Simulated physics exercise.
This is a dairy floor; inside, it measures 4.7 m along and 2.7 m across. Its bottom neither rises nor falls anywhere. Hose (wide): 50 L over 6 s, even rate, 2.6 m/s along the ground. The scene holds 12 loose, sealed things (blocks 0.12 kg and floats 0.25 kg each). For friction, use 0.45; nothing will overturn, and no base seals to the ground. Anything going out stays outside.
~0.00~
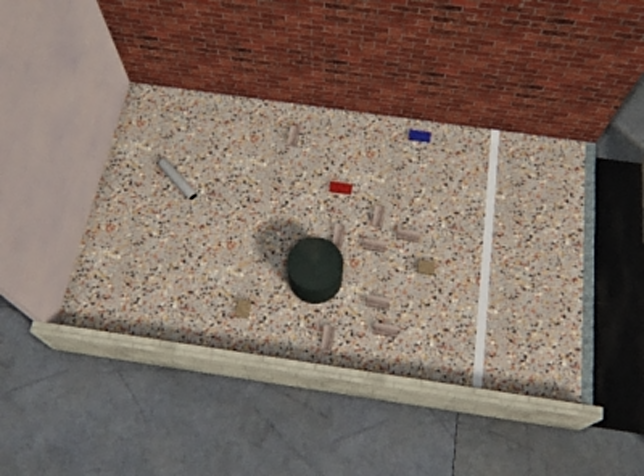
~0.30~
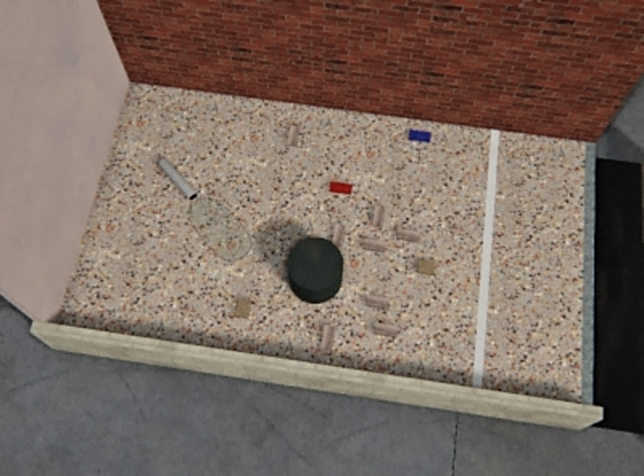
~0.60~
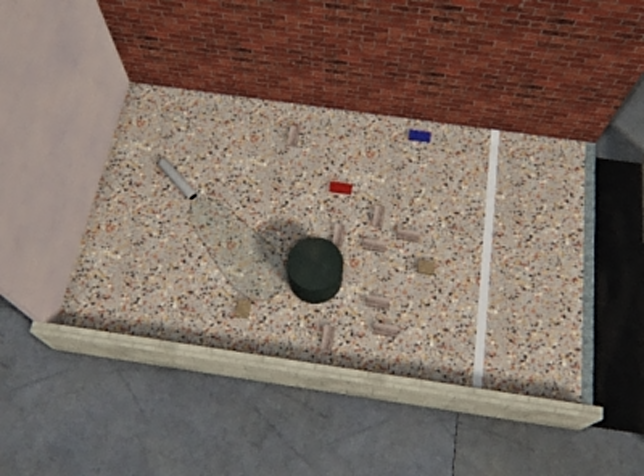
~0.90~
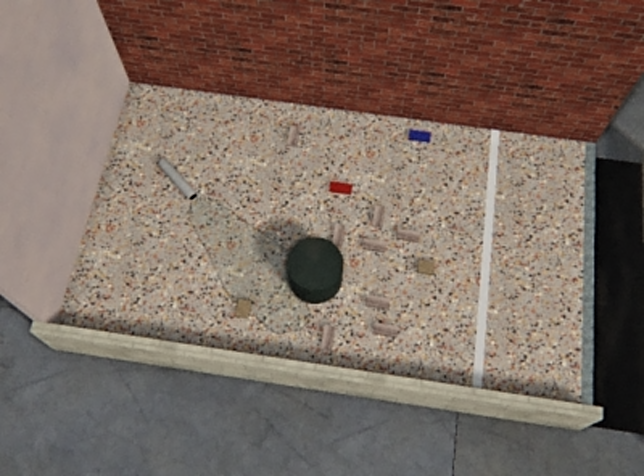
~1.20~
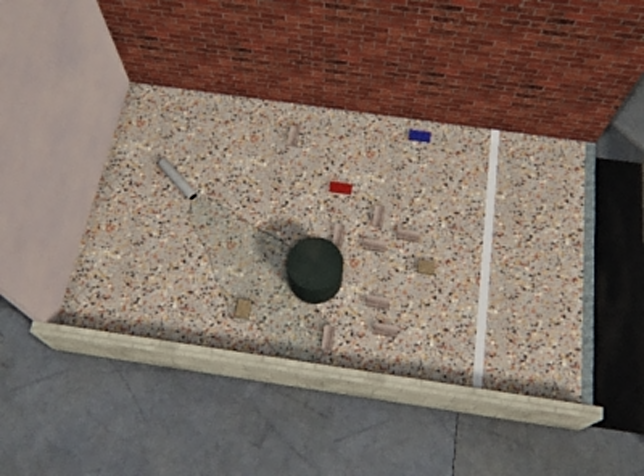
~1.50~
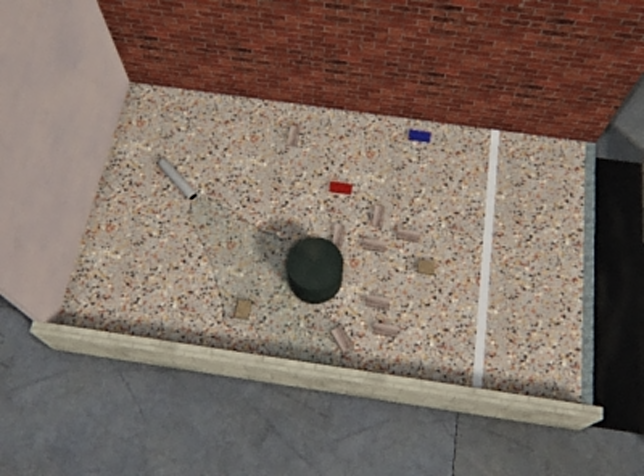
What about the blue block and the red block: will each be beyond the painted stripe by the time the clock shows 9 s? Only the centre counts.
Note: Blue block stops before it, red block stops before it.
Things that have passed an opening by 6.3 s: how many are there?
0.
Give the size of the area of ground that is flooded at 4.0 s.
I'd estimate close to 2.5 m2.
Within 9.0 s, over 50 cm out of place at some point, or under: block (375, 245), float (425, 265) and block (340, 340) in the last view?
Listed order: Below the mark, below the mark and above the mark.
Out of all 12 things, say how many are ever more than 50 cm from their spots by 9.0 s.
2.
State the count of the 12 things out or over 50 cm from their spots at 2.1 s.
Count: 0.
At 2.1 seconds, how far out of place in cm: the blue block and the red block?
0 and 0 cm or so by then.
After 2.1 s the blue block is near (420, 135), 0.0 m from its start, aground; the red block is near (341, 187), 0.0 m from its start, aground; 0 of 12 are over the mark; 0 afloat.
After 4.0 s the blue block is near (420, 135), 0.0 m from its start, aground; the red block is near (341, 187), 0.0 m from its start, aground; 0 of 12 are over the mark; 0 afloat.
After 6.3 s the blue block is near (420, 135), 0.0 m from its start, aground; the red block is near (341, 187), 0.0 m from its start, aground; 0 of 12 are over the mark; 2 afloat.
After 9.0 s the blue block is near (420, 135), 0.0 m from its start, aground; the red block is near (341, 187), 0.0 m from its start, aground; 0 of 12 are over the mark; 4 afloat.
